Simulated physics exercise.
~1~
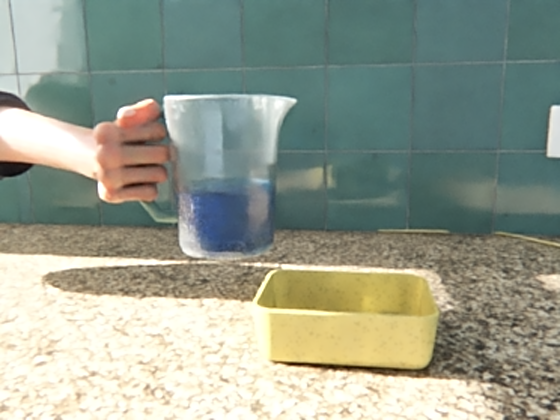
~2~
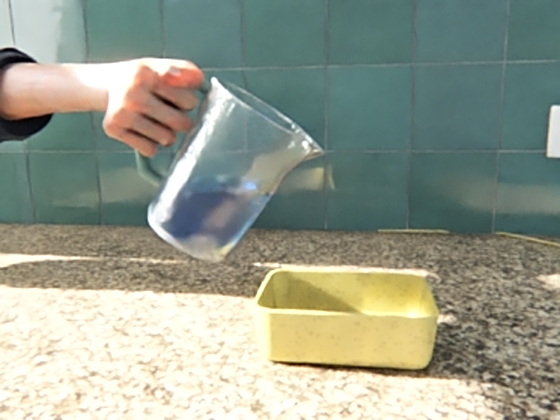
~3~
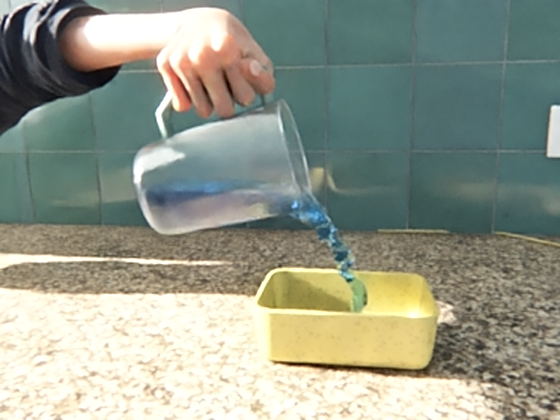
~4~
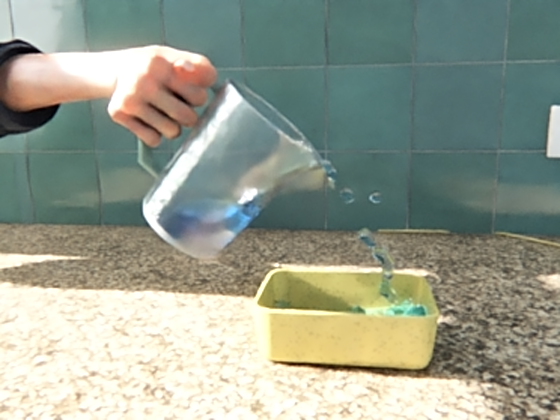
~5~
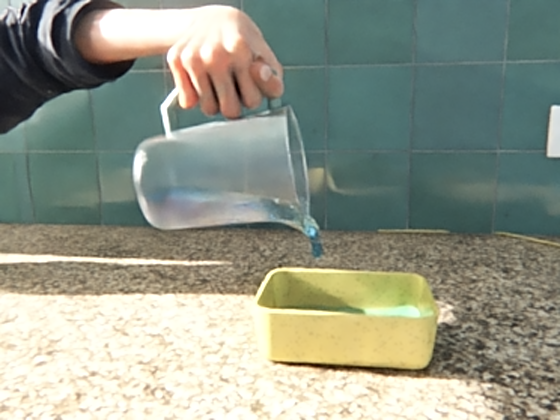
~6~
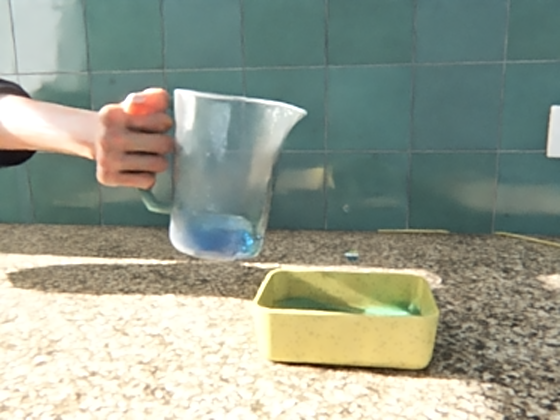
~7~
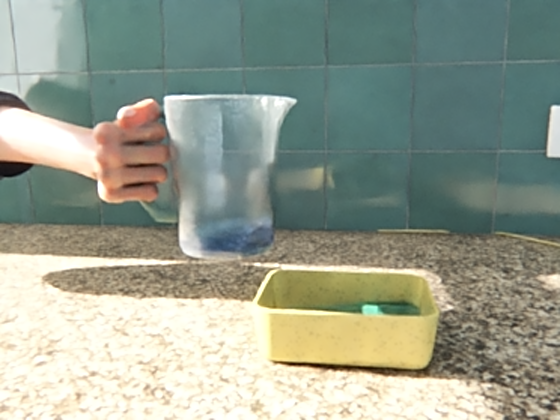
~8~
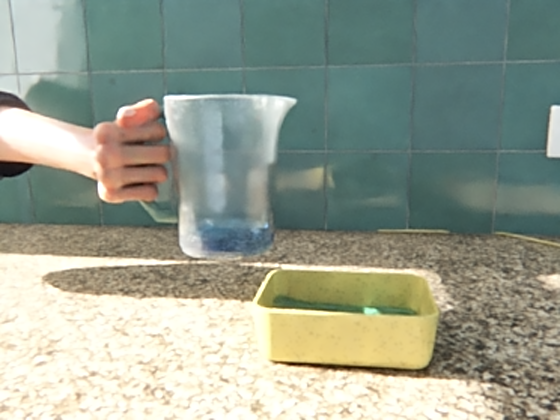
The video shows a hand holding a clear pitcher of blue water and tipping it to pour into a yellow oblong tub on a speckled worktop, easing back, tipping again, then levelling it, leaving a little water in the pitcher and some in the tub.
